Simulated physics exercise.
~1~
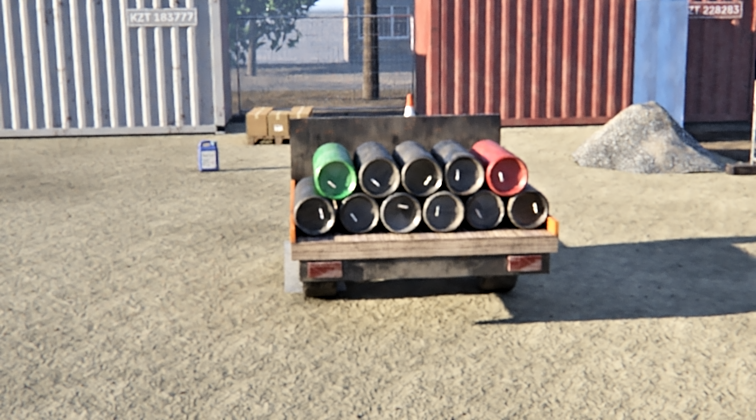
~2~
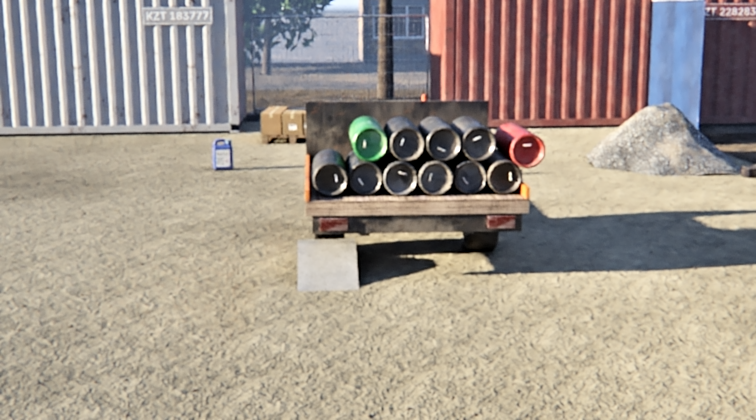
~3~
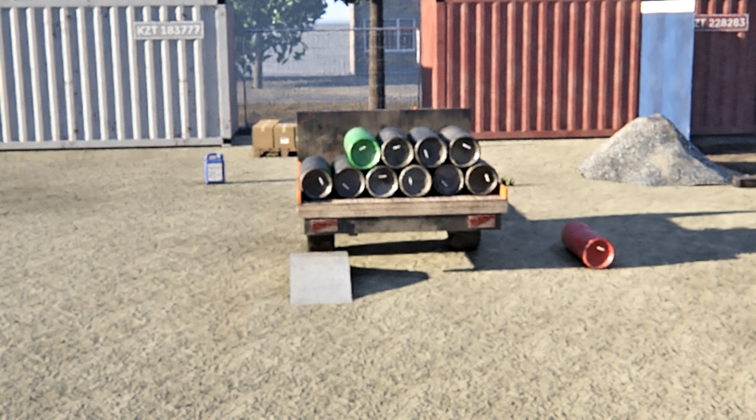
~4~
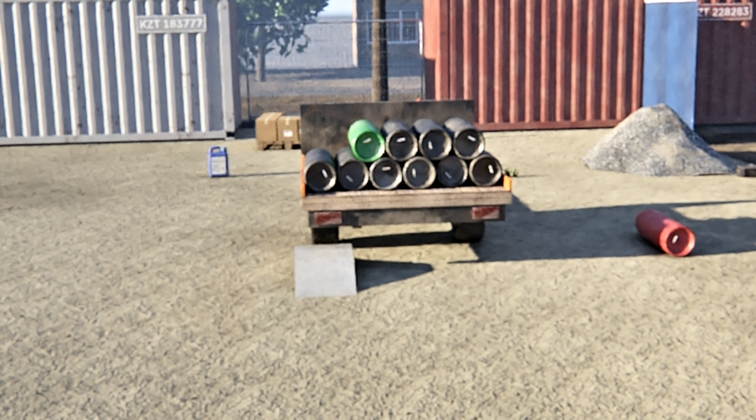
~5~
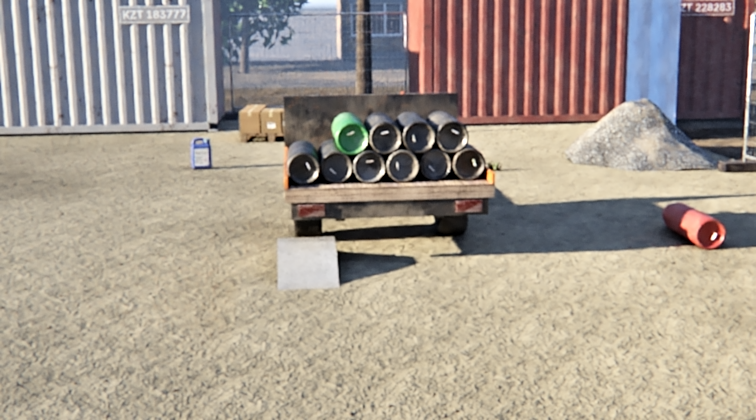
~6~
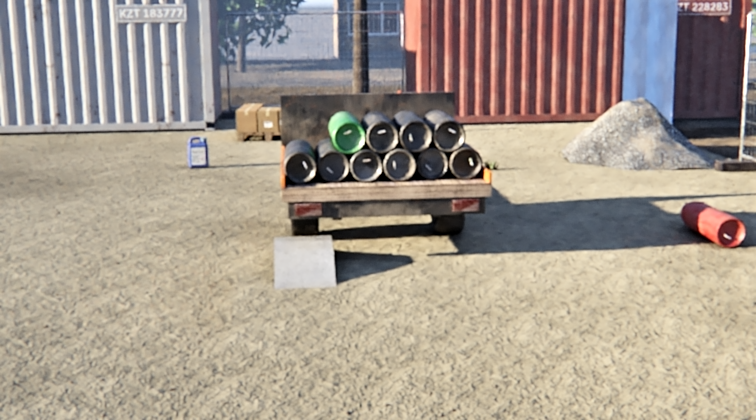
A flatbed truck or trailer stacked with two rows of loose gas cylinders, mostly black with one green and one red on top, stands on a gravel yard before shipping containers. It crawls over a pale ramp-like hump with its left wheel only, tipping toward the right. The red cylinder, at the right end of the upper row, drops off that side as the bed comes back level. It lands on the ground and rolls away to the right, slowing, while the bed stays halted. At the end the red one lies well off to the right, and the green one remains on top of the others.
